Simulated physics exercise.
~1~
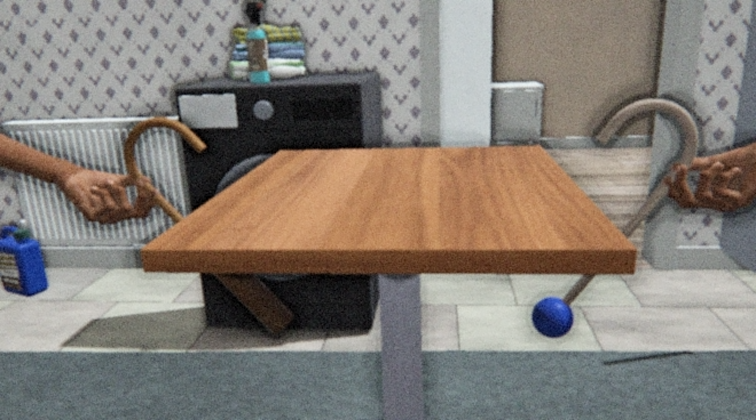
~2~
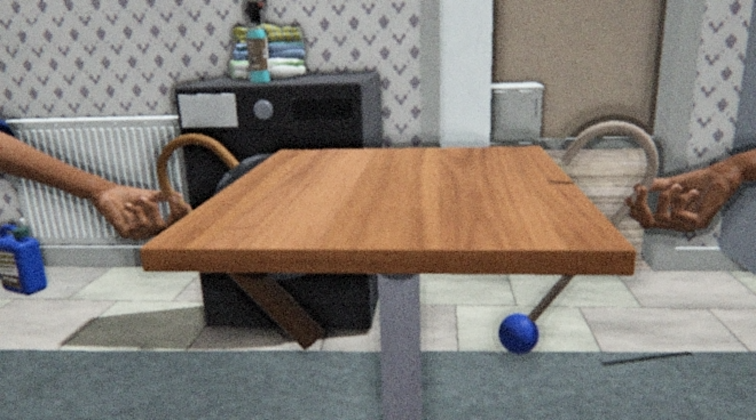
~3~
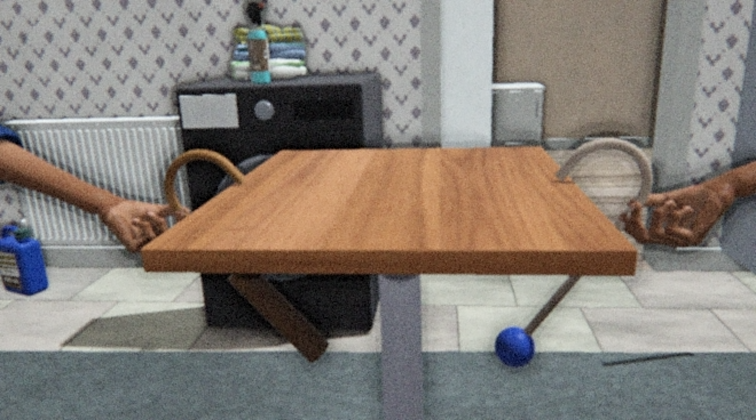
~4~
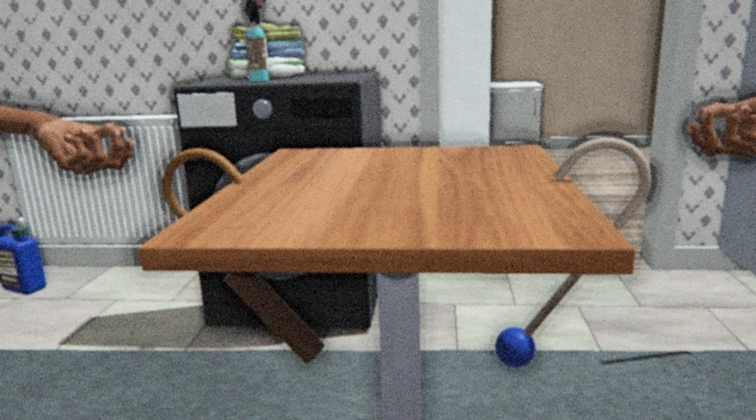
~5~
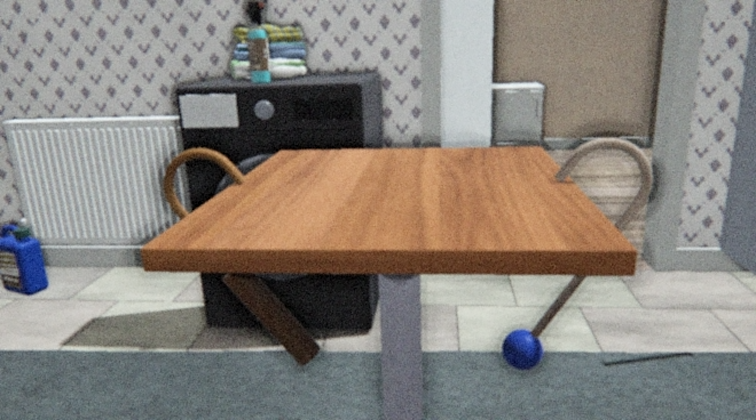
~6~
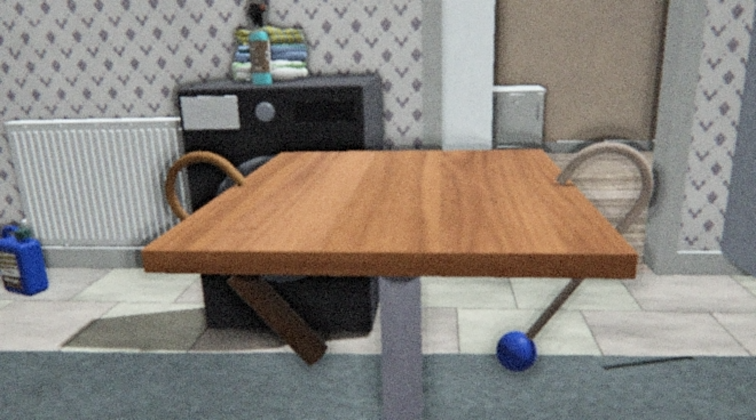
A small wooden table on a grey post stands in the middle of a laundry room, seen from the front by a slightly swaying camera, with a black washing machine, white radiator and patterned wallpaper behind. A hand on each side holds a hooked object, a brown umbrella at left and a ladle with a blue end at right. Both hands bring the hooks inward over the table's ends and lower them slightly. The hands then let go and draw back out of view. The umbrella and ladle stay hanging from the table, at rest.
